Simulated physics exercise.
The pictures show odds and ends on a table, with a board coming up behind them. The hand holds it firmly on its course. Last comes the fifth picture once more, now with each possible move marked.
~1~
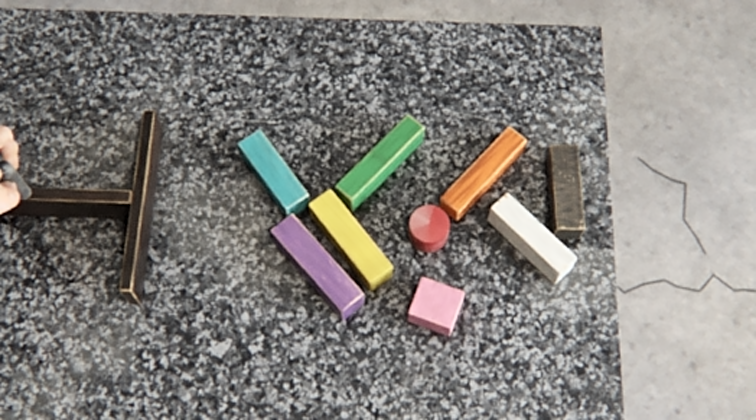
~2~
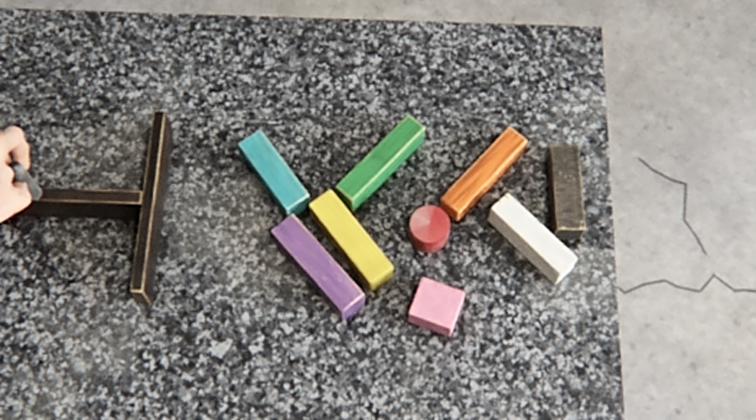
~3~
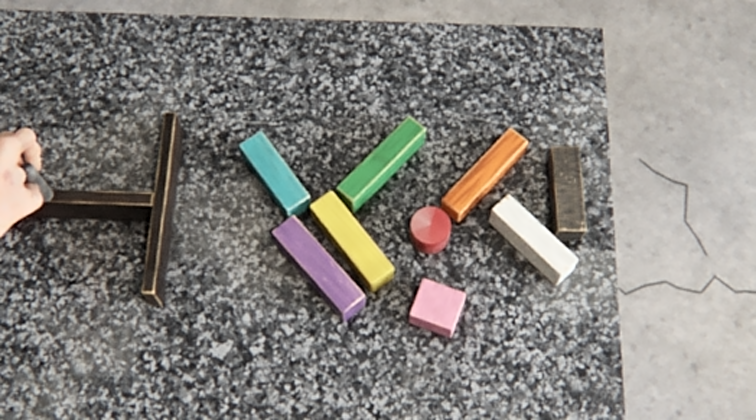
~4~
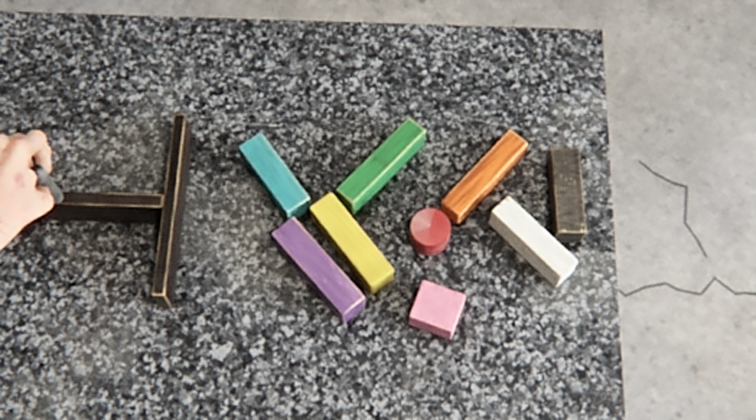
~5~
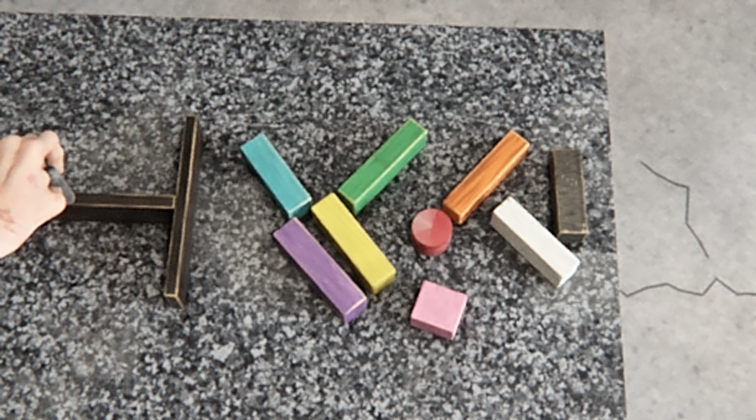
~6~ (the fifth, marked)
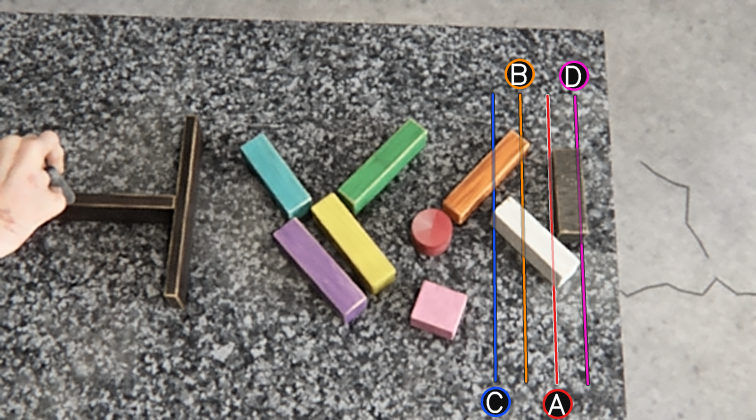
A hand slides a dark T-shaped board right across the speckled table toward still, colourful blocks.
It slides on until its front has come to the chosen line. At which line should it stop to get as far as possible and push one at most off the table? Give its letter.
The farthest such stop is C.
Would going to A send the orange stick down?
By then, yes.
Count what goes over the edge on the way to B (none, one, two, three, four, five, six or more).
By then, two.
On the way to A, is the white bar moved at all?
Yes.
On the copy, A at (552, 231); B at (523, 230); C at (494, 229); D at (581, 232).
On C. First, board (292, 206); purple bar (338, 279); green stick (389, 162).
Then, board (405, 209); orange stick (498, 173); pink block (489, 318).
Finally, board (493, 212); black bar (605, 189); white bar (604, 242); none fallen.
By contrast, A drops four; B drops two; D drops seven.
